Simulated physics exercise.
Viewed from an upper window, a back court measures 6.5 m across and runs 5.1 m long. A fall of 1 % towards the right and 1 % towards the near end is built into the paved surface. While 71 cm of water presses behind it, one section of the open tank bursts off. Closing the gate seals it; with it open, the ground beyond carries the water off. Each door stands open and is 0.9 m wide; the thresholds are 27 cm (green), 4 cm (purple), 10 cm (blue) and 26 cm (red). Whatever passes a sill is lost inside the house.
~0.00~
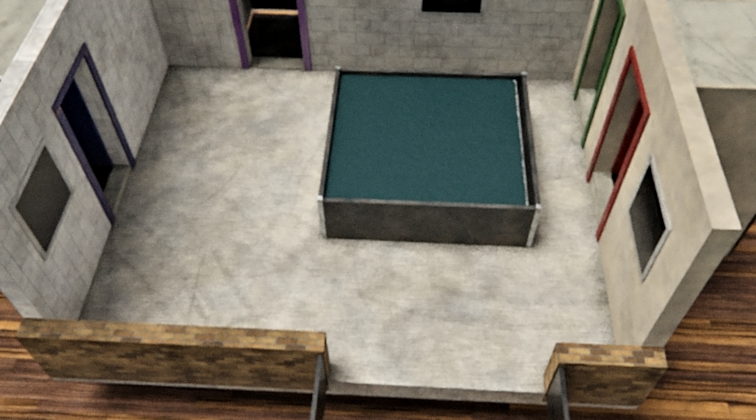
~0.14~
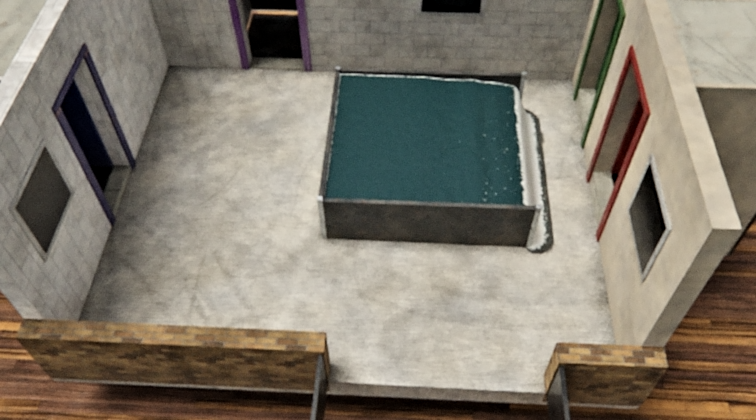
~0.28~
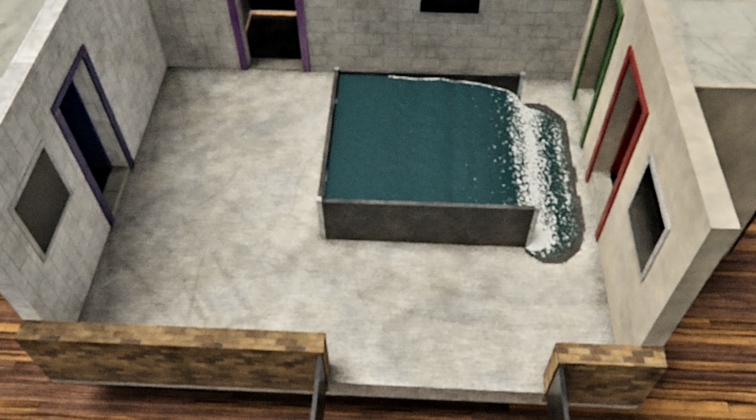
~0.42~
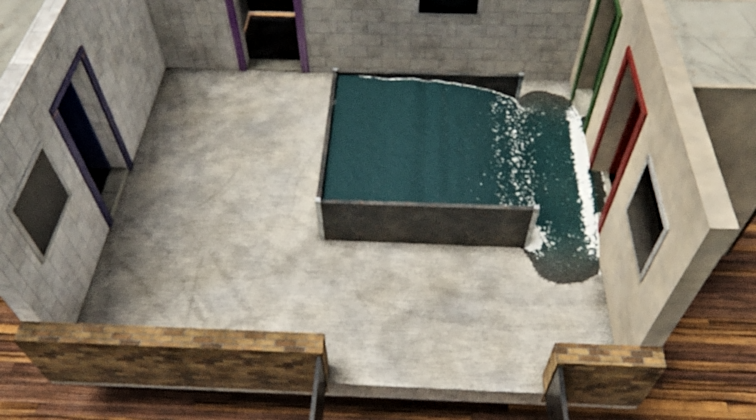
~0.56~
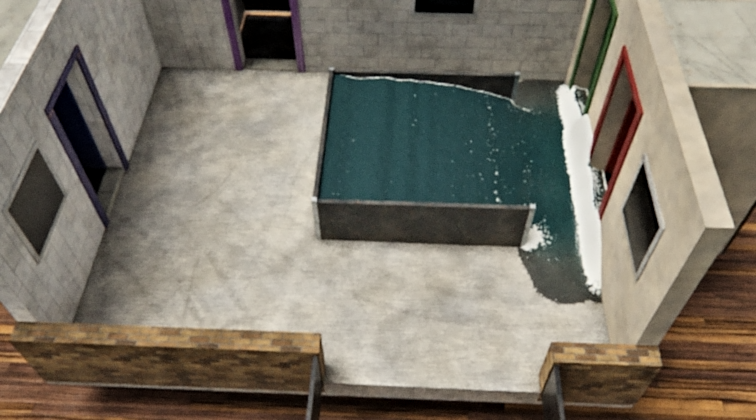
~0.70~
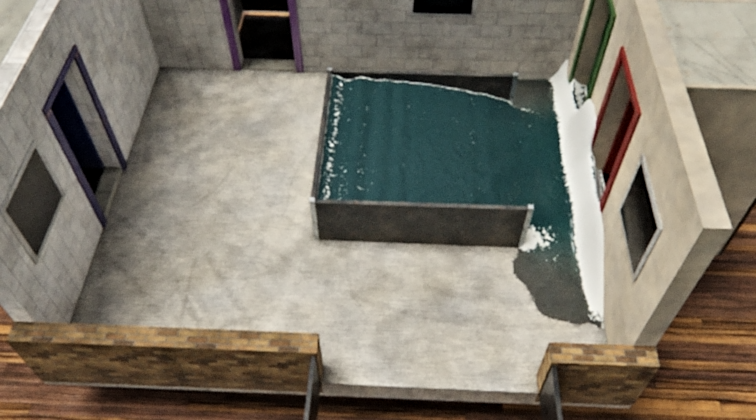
Back court with open tank, its right side giving way, dark green water pouring out, foaming along the right wall and spreading nearer.
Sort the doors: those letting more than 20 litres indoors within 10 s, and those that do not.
The green door is among those letting more in; the purple door is among those letting more in; the blue door is among those that do not; the red door is among those letting more in.
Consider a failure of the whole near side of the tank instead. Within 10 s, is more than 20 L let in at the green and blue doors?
Result against the limit at green: Limit held; result at blue: Limit held.
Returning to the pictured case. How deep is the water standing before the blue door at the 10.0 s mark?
4.5 cm or so.
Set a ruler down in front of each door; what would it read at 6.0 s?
Green 14 cm, purple 6 cm, blue 6 cm, red 16 cm.
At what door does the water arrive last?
It would be the blue one.
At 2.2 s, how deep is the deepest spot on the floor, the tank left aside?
54 cm or so.
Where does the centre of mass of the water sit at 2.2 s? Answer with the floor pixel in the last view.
The water is centred near (486, 180).
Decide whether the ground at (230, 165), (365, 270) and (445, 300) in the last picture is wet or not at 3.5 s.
First spot not yet wet, second submerged, third submerged.
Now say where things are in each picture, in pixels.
In the first frame, the open tank at (429, 136) is whole and still, 71 cm deep.
In the second frame, water pours out at (522, 164) and has run 1.3 m, to (533, 250); typically 9 cm deep outside, 71 cm at the open tank's back.
In the third frame, water pours out at (521, 165) and has run 1.5 m, to (555, 259); typically 13 cm deep outside, 71 cm at the open tank's back.
In the fourth frame, the front is at (597, 268), 1.8 m from the gap at (519, 167); 2.9 m2 of floor is under water; 71 cm left at the back of the open tank.
In the fifth frame, water pours out at (515, 166) and has run 2.2 m, to (598, 296); typically 19 cm deep outside, 70 cm at the open tank's back.
In the sixth frame, the front is at (600, 322), 2.5 m from the gap at (513, 167); 3.8 m2 of floor is under water; 63 cm left at the back of the open tank.
After 1.4 s water covers 20 % of the floor and is deepest (59 cm) near (560, 83); green door 47 cm at the sill, 59 L in, purple door not reached, blue door not reached, red door 56 cm at the sill, 130 L in.
After 2.2 s water covers 35 % of the floor and is deepest (54 cm) near (562, 90); green door 46 cm at the sill, 137 L in, purple door not reached, blue door not reached, red door 48 cm at the sill, 275 L in.
After 3.5 s water covers 65 % of the floor and is deepest (36 cm) near (607, 362); green door 31 cm at the sill, 212 L in, purple door 10 cm at the sill, 9 L in, blue door not reached, red door 30 cm at the sill, 355 L in.
After 6.0 s water covers 90 % of the floor and is deepest (24 cm) near (121, 354); green door 14 cm at the sill, 218 L in, purple door 6 cm at the sill, 33 L in, blue door 6 cm at the sill, 0 L in, red door 16 cm at the sill, 361 L in.
After 10.0 s water covers 100 % of the floor and is deepest (16 cm) near (609, 376); green door 13 cm at the sill, 218 L in, purple door 6 cm at the sill, 36 L in, blue door 5 cm at the sill, 0 L in, red door 14 cm at the sill, 361 L in.
